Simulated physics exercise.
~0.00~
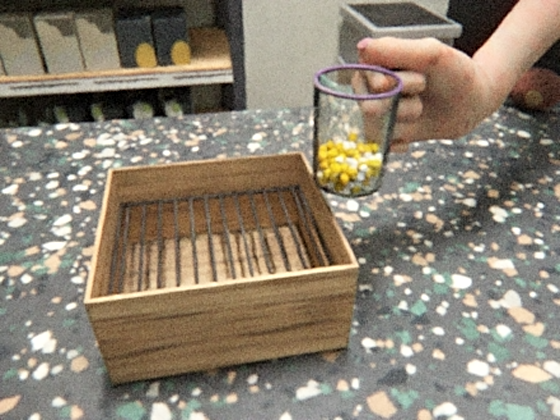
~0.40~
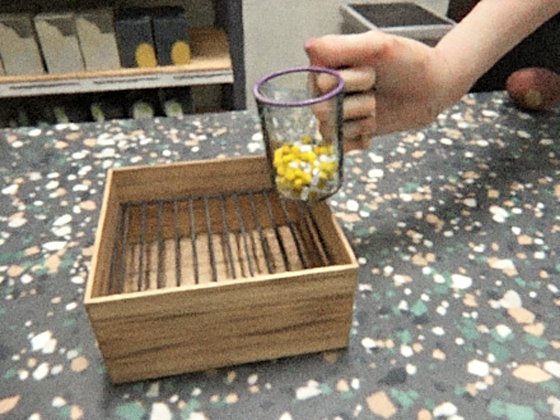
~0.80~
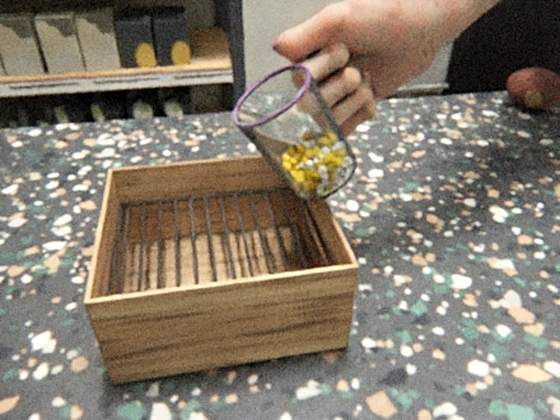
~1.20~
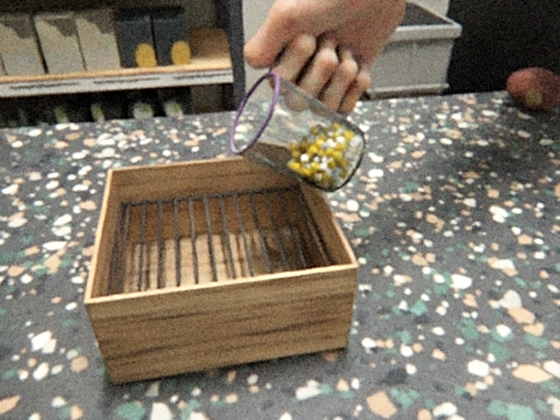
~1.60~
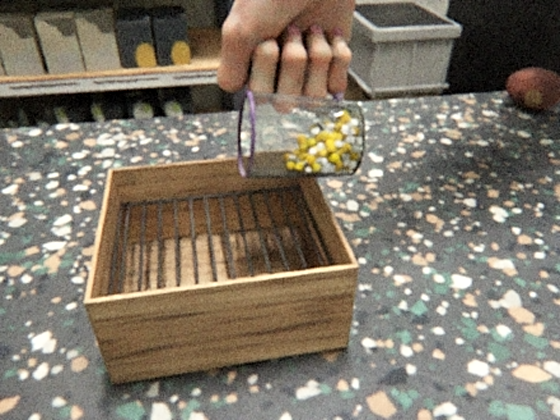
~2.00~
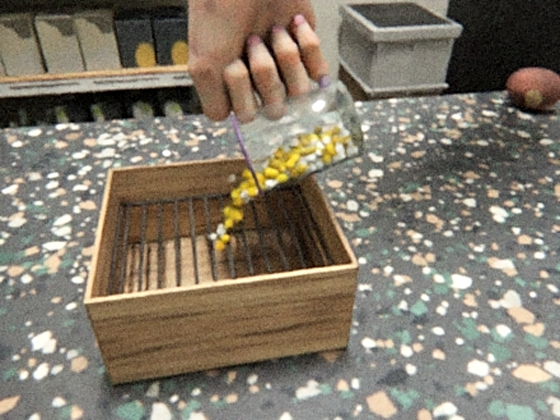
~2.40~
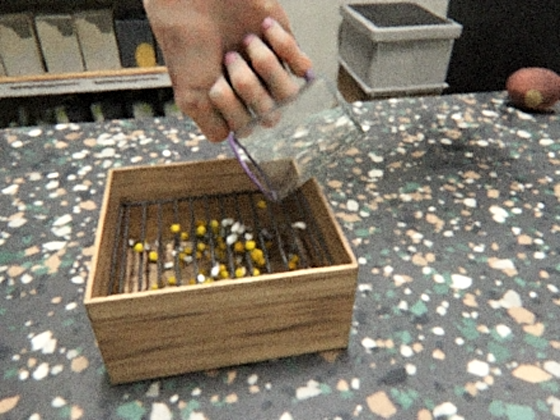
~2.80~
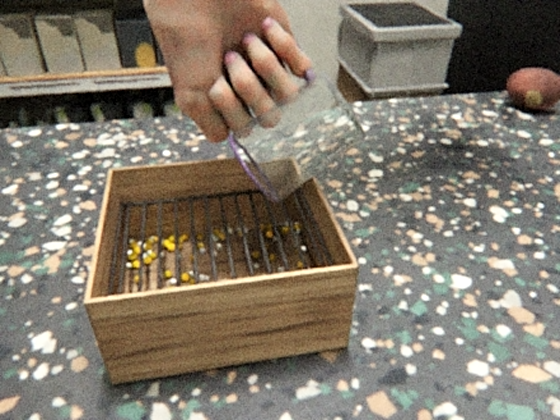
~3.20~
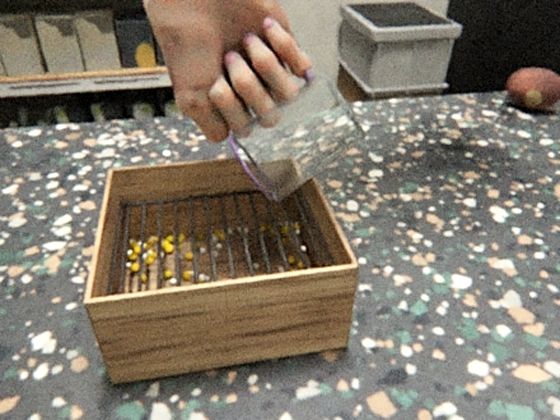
A hand holds a clear, purple-rimmed cup of small yellow and white pieces at the upper right of a speckled dark countertop, seen from slightly above by a still camera. Below and to the left sits an open wooden box with a row of thin dark wires across its inside, while shelves and a grey bin stand behind. The hand moves the cup left over the box's edge and tips it onto its side. The pieces spill out in a stream onto the wires as the cup turns further over. Most slip through quickly, and finally both colours lie under the wires, with the emptied cup still held above.
